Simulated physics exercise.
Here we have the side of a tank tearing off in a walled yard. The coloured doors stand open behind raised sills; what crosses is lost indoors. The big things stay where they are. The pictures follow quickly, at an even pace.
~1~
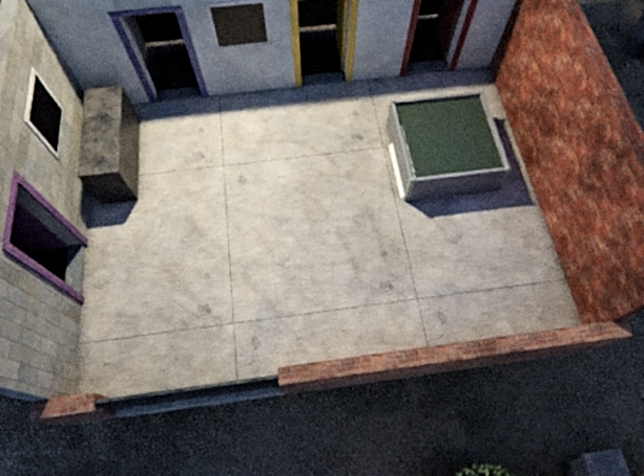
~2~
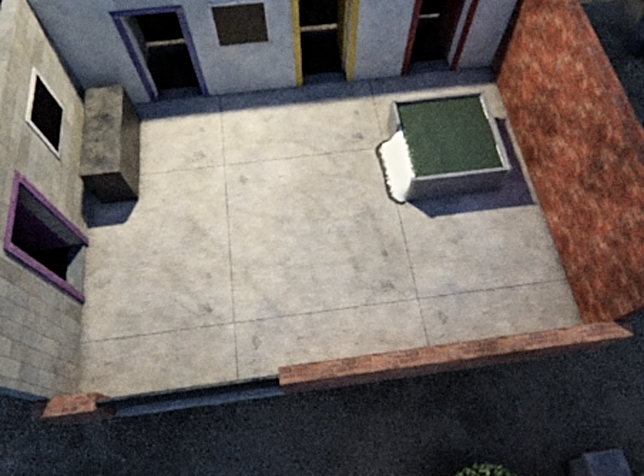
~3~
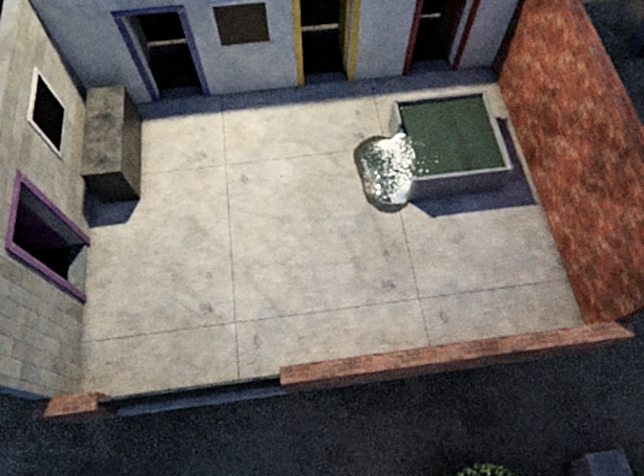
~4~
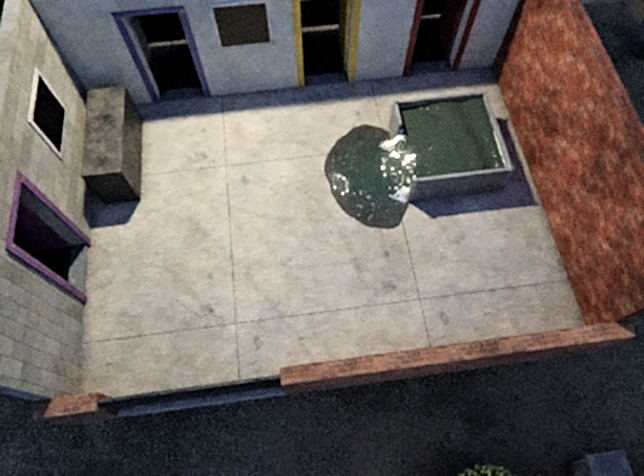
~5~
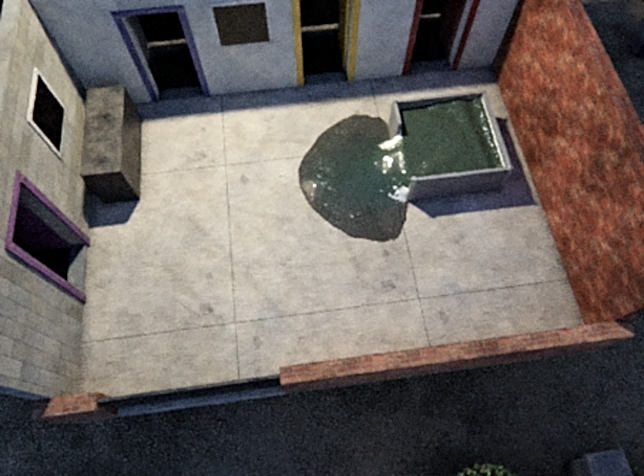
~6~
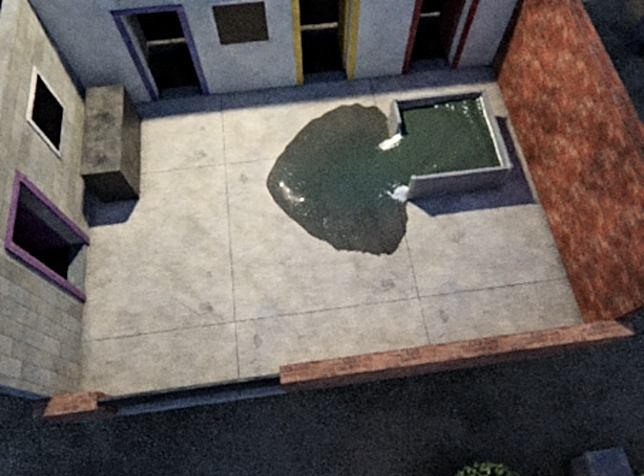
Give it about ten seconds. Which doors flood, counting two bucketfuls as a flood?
In the end: The blue door lets in a lot; the yellow door admits no more than that; the red door admits no more than that; the purple door admits no more than that.
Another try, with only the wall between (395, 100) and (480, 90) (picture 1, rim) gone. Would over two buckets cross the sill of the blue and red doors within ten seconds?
My reading: The blue one stays under, the red one floods.
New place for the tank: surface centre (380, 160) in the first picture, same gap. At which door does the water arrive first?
First comes the one in purple.
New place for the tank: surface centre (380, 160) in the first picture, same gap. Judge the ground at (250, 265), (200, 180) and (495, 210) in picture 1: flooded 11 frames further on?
As listed: Wet, wet, dry.
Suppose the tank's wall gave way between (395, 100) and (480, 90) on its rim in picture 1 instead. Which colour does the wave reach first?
I say the red door.
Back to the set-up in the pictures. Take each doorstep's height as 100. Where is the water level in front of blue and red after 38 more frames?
About 180 and 0 per cent.
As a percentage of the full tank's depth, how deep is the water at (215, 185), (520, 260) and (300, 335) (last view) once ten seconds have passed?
In turn 8, 0 and 8 in a hundred.
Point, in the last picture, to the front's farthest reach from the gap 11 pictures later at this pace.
Roughly at (87, 268).
A moment on, water covers 30 % of the floor; the blue door not reached, the yellow door not reached, the red door not reached, the purple door not reached.
Next, water covers 50 % of the floor; the blue door not reached, the yellow door wet at the sill, nothing in, the red door not reached, the purple door wet at the sill, nothing in.
Then, water covers 60 % of the floor; the blue door under two buckets in, the yellow door wet at the sill, nothing in, the red door not reached, the purple door under two buckets in.
Later, water covers 60 % of the floor; the blue door over two buckets in, the yellow door wet at the sill, nothing in, the red door not reached, the purple door under two buckets in.
In the end, water covers 75 % of the floor; the blue door over two buckets in, the yellow door wet at the sill, nothing in, the red door not reached, the purple door under two buckets in.
